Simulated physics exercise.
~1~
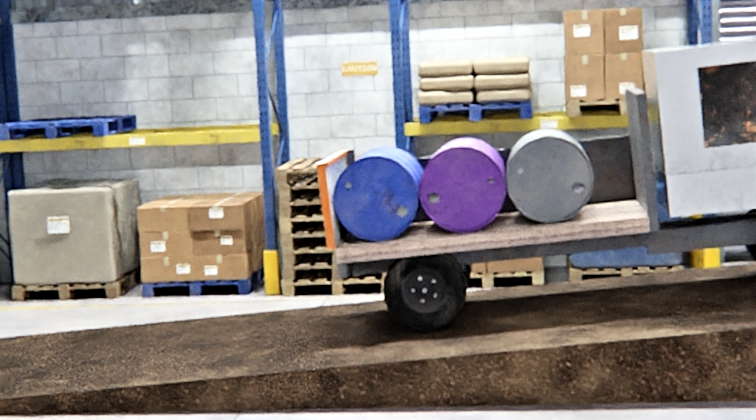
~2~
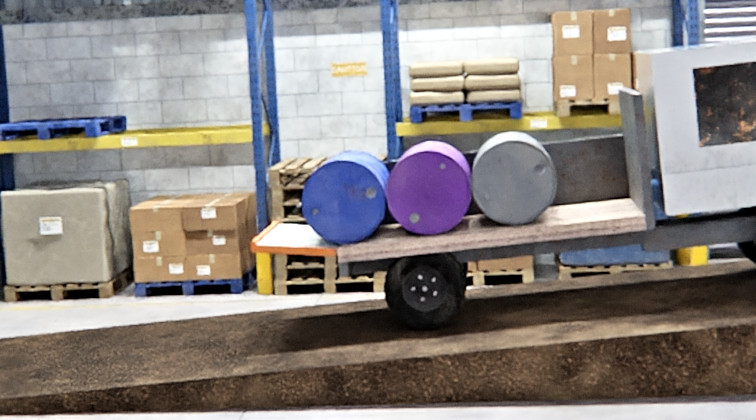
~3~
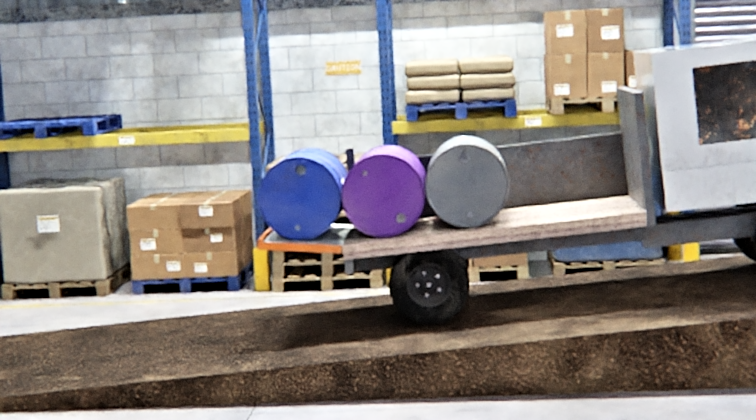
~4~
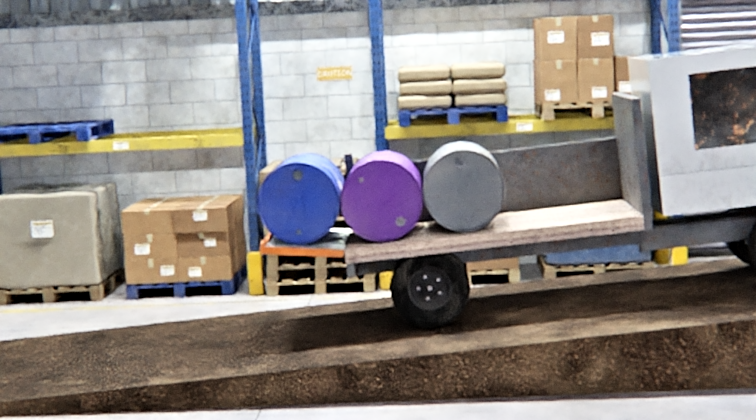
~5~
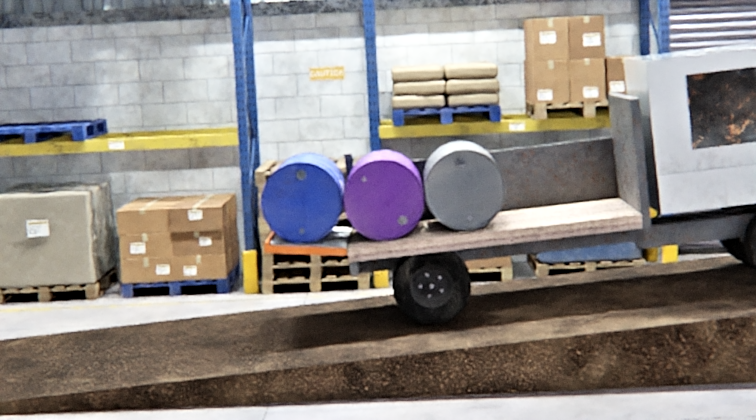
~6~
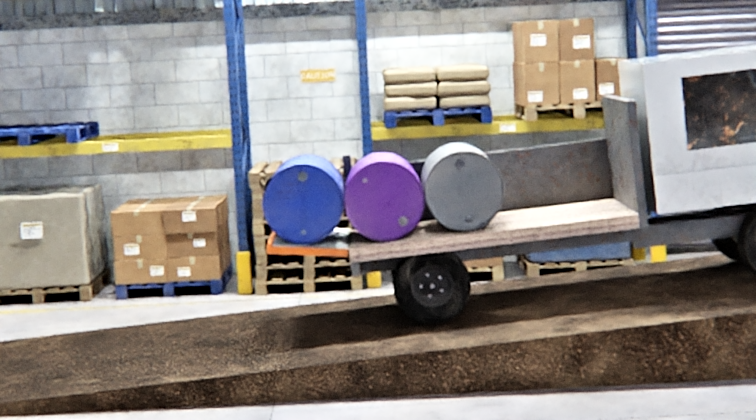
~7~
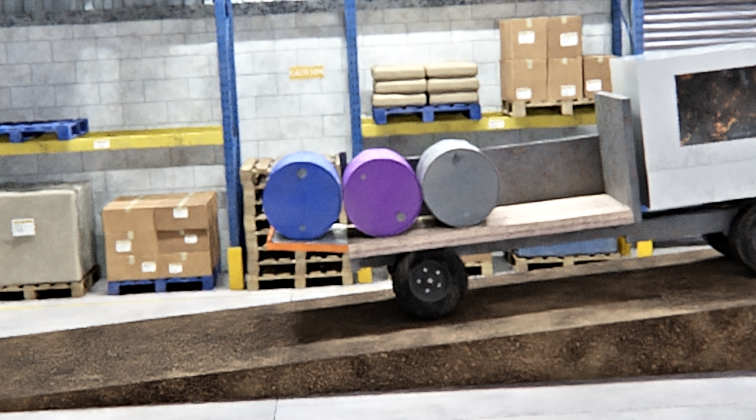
Blue, purple and grey drums rolling left down a sloping truck bed as the tailgate drops, stopping with the blue on the gate.
